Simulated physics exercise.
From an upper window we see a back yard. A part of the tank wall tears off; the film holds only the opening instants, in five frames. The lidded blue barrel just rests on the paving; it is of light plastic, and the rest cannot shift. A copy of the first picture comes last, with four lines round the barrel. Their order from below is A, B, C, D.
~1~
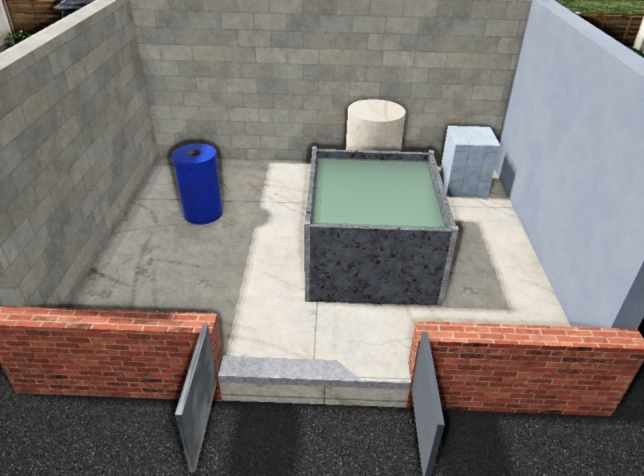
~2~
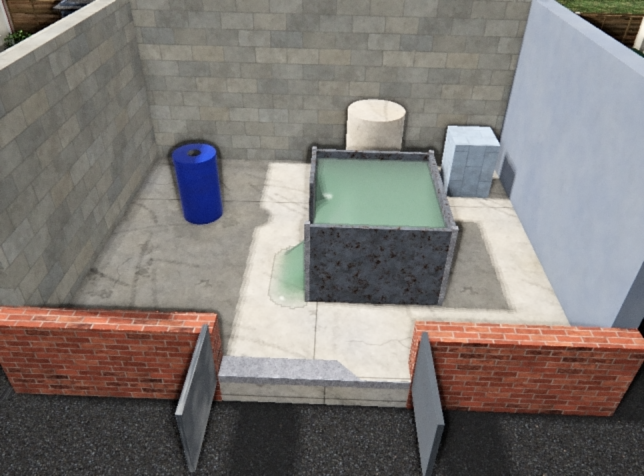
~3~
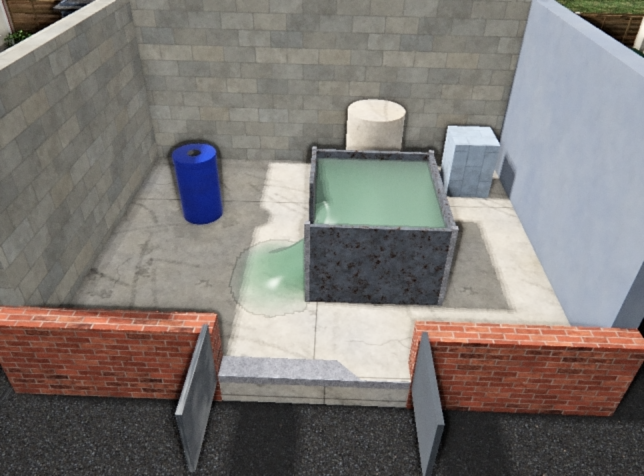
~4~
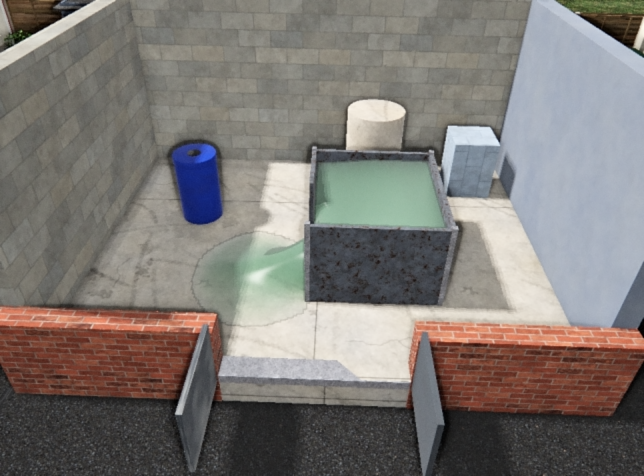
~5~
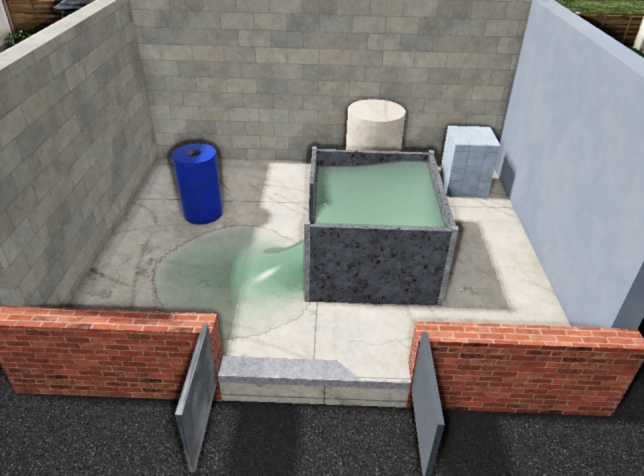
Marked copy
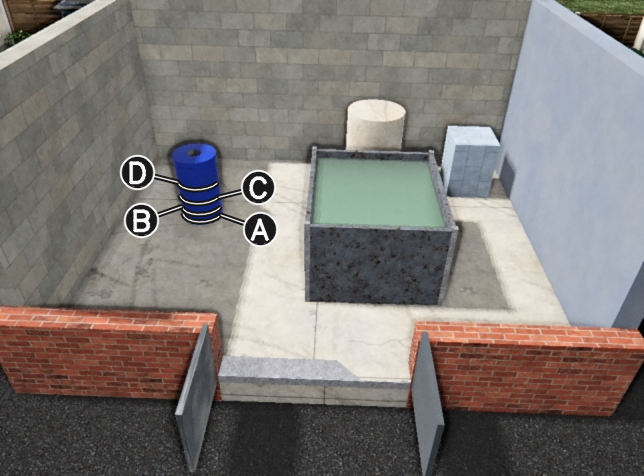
The clip opens on a walled back yard seen from above, with a blue barrel, an open gate and a dark tank full of greenish water. Water pours from the tank's left side onto the pale ground, and the puddle spreads steadily leftward, widening toward the barrel, which stays still.
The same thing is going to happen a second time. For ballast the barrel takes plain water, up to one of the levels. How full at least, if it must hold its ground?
The limit is C.
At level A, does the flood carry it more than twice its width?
Yes.
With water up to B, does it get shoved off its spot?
Yes.
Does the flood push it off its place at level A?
Yes, that goes wrong.
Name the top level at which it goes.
That would be B.
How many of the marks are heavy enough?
Two of the four.
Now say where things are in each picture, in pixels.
Lid of the blue barrel at (195, 153); tank full, its middle at (376, 191); open gate at (316, 321).
Water covers 2 % of the ground and is seen nearest the barrel at (284, 258).
Water covers 5 % of the ground and is seen nearest the barrel at (260, 246).
Water covers 9 % of the ground and is seen nearest the barrel at (229, 242).
Lid of the blue barrel at (195, 153); water covers 14 % of the ground and is seen nearest the barrel at (217, 233).
On the marked copy, A at (198, 221); B at (197, 214); C at (196, 203); D at (194, 189); from the bottom up A, B, C, D.
If A is chosen, it is pushed about 6 times its own width away.
If B is chosen, it is pushed about half its own width away.
If C is chosen, it does not move.
If D is chosen, it does not move.
